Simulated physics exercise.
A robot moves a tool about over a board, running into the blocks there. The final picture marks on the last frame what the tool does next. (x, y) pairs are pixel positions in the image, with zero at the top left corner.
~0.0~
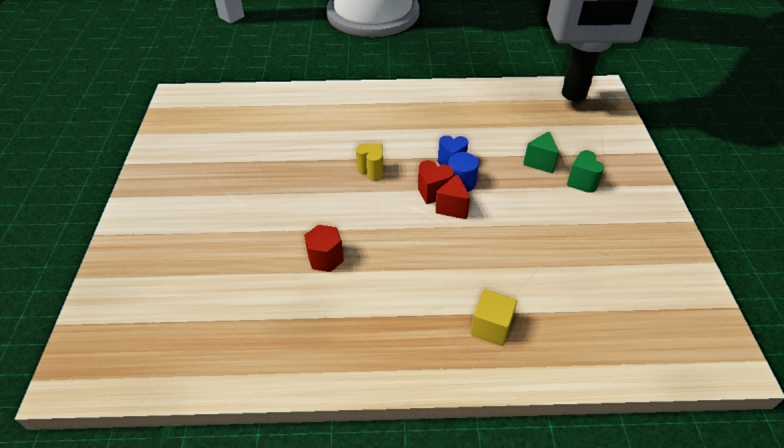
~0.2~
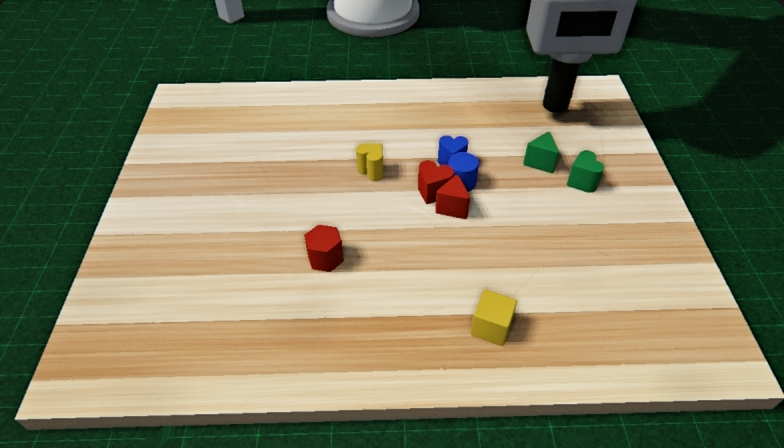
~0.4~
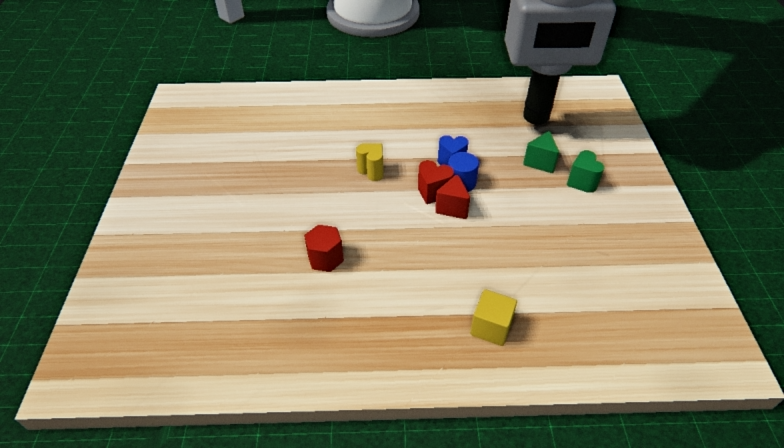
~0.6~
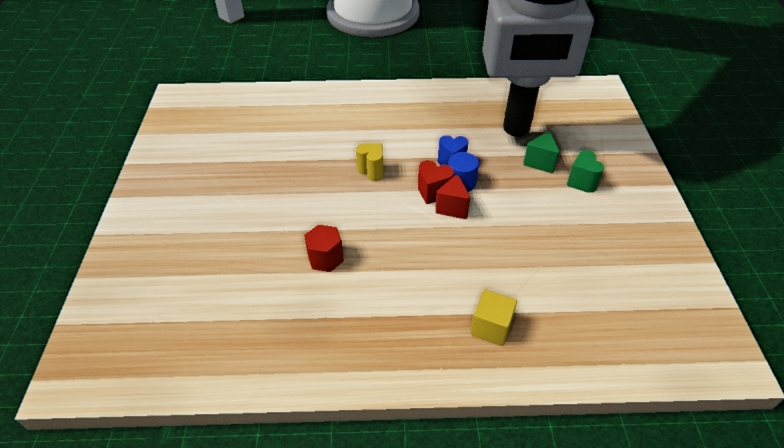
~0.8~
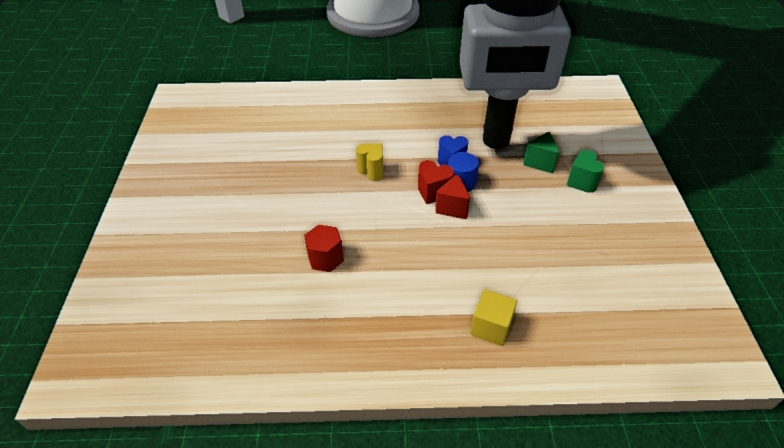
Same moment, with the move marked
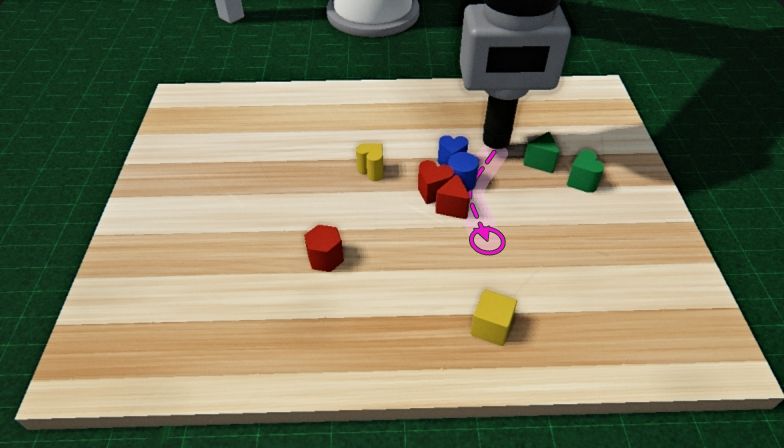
Robot arm sliding its black tool leftward and nearer across a striped wooden board, while the scattered colourful blocks stay still.
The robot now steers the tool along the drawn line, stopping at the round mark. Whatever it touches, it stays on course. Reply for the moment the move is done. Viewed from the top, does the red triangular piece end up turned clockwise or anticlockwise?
If we look at it from overhead, the red triangular piece pivots counter-clockwise.
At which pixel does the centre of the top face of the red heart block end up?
My best guess is (414, 178).
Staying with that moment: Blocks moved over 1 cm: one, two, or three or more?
That's three or more.
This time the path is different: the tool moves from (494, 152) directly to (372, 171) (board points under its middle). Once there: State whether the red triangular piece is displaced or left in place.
The result: It stays put.
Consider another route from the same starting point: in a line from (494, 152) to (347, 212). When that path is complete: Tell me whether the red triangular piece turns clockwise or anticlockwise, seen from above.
It spins clockwise.
The line goes from (494, 152) over (476, 177) and (473, 207) to (487, 241).
On the path given first. One third of the way, tool (478, 166); red heart block (427, 175), turned 20° clockwise; red triangular piece (453, 192); blue round block (458, 168).
Two thirds of the way, tool (475, 197); red heart block (414, 178), turned 60° clockwise; red triangular piece (442, 208), turned 75° anticlockwise; blue round block (444, 188).
At the end, tool (489, 230); red heart block (414, 178), turned 60° clockwise; blue heart block unmoved; red triangular piece (442, 208), turned 75° anticlockwise; blue round block (444, 188).
